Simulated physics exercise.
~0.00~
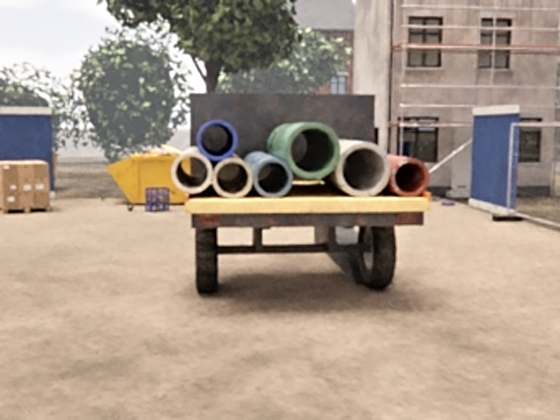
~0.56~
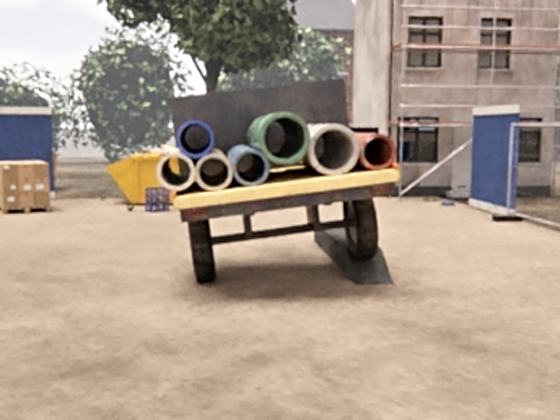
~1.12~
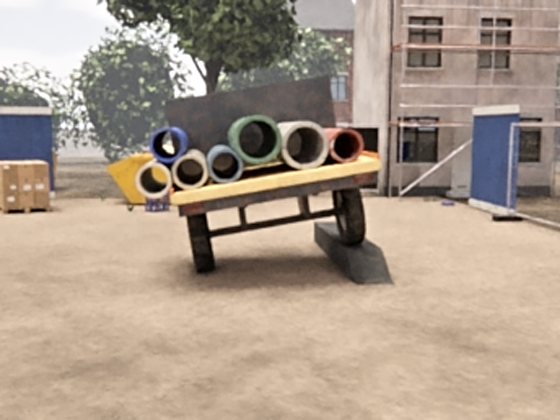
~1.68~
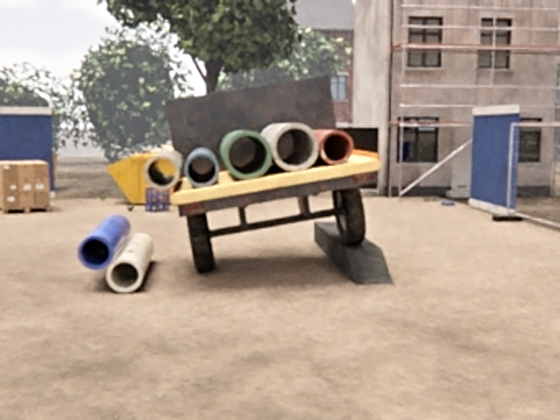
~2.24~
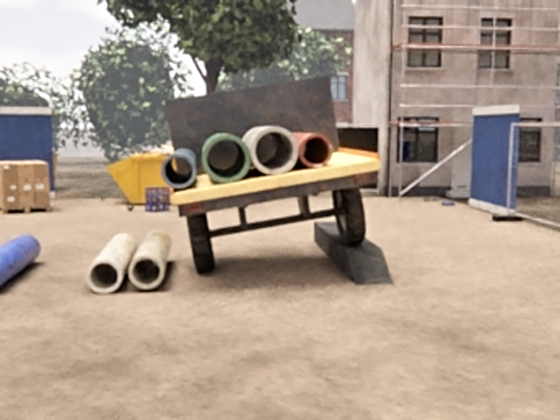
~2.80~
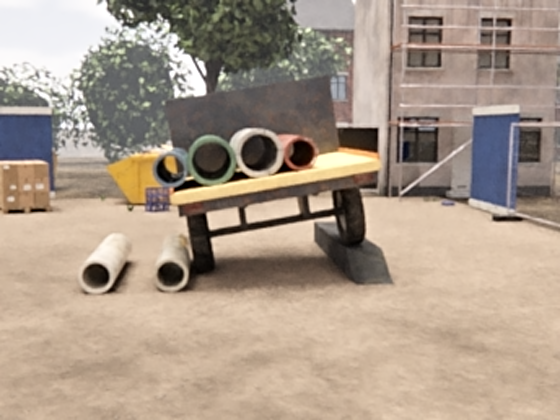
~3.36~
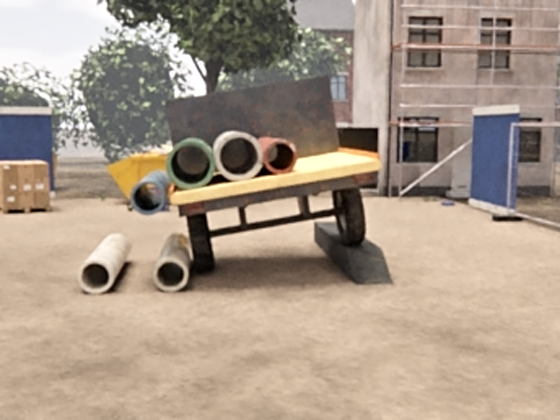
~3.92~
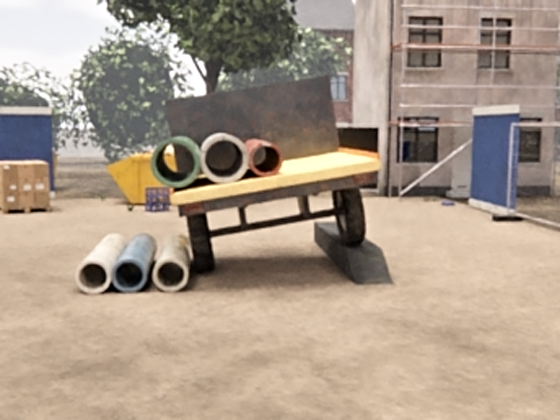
A flat trailer tilts on a ramp and four pipes roll off left, leaving three aboard.
